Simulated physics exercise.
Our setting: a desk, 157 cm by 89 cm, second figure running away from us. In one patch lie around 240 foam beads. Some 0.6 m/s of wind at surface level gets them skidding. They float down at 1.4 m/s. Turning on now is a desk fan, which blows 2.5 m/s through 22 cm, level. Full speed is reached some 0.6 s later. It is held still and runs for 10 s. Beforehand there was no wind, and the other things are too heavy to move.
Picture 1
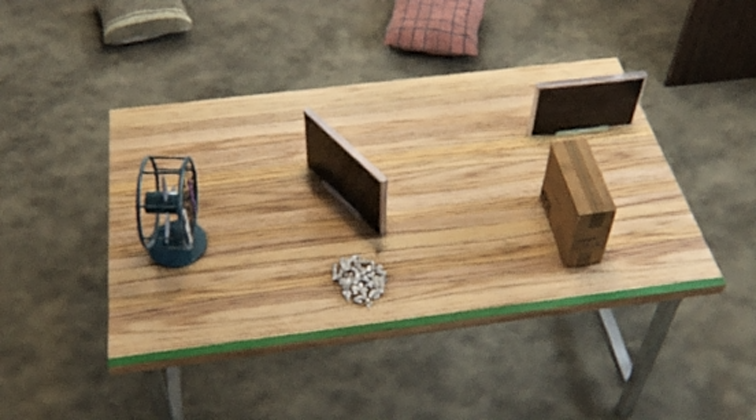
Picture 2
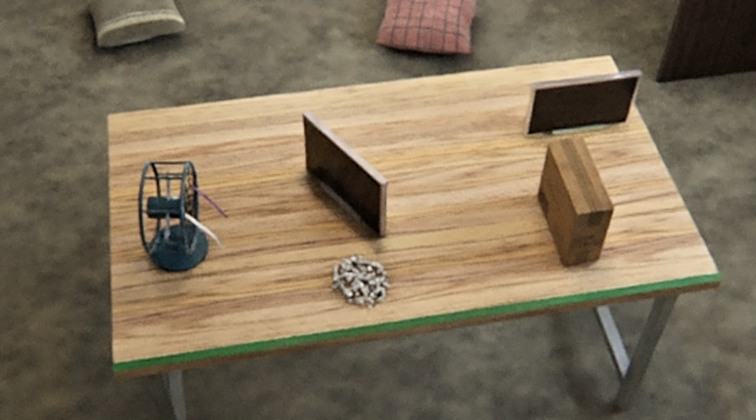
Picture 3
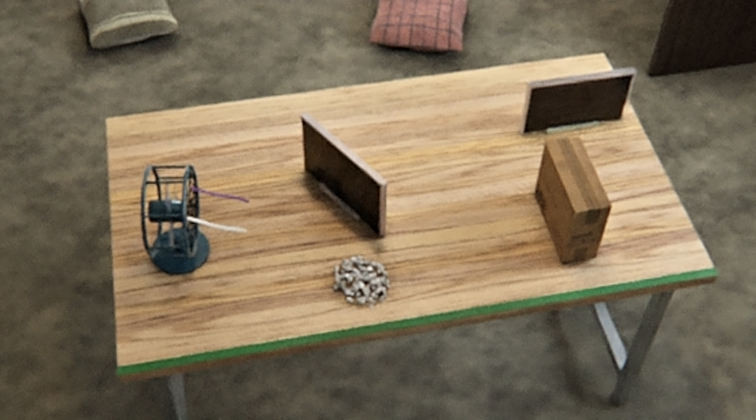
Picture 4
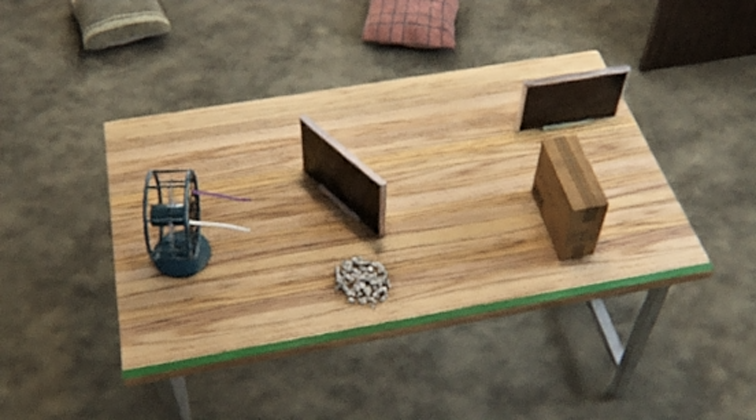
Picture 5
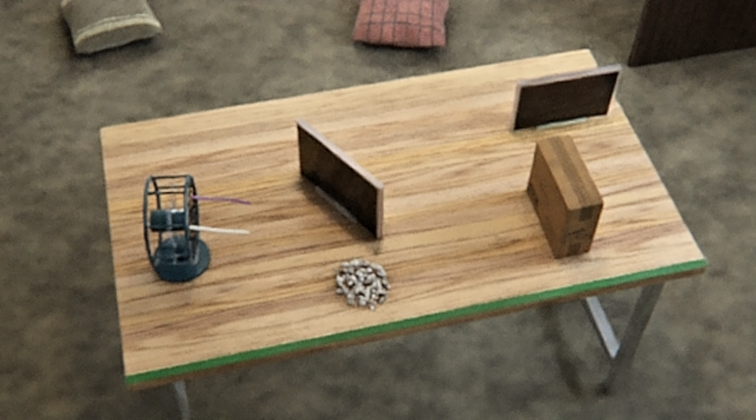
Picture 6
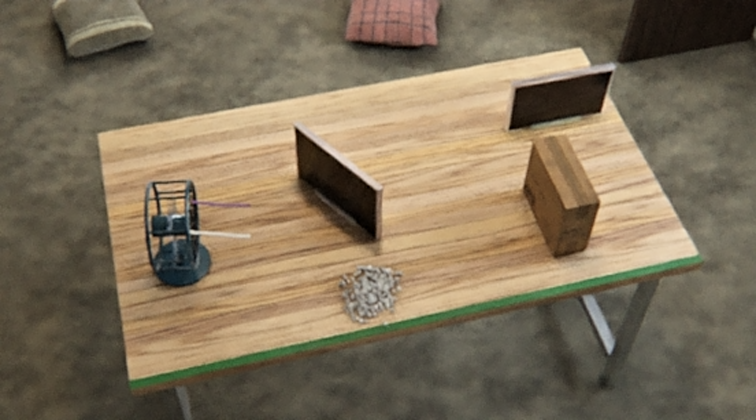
Two thin ribbons on a desk fan at the left of a wooden table stream out to the right, and then a small pile of pale bits near the green edge loosens and shifts slightly, while the laptops and box stay still.
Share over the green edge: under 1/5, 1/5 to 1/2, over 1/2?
The fraction over that edge is going to exceed half.
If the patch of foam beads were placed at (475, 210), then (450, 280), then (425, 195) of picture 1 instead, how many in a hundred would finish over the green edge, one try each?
First try near 1 %, second near 80 %, third near 0 %.
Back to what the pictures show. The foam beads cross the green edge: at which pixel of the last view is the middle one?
Somewhere about (404, 329).
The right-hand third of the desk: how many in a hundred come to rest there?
Something close to 0 % ends up there.
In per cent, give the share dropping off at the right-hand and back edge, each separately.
I'd say near 0 percent right-hand and close to 0 percent back.
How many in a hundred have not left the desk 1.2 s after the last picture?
I reckon some 0 %.
Then, 1.2 s after the last picture the count stands so, 100 % are over the green edge.
Then, 2.4 s after the last picture the count stands so, 100 % are over the green edge.
Then, 4.7 s after the last picture the count stands so, 100 % are over the green edge.
Then, 9.2 s after the last picture, at the end, 100 % are over the green edge.
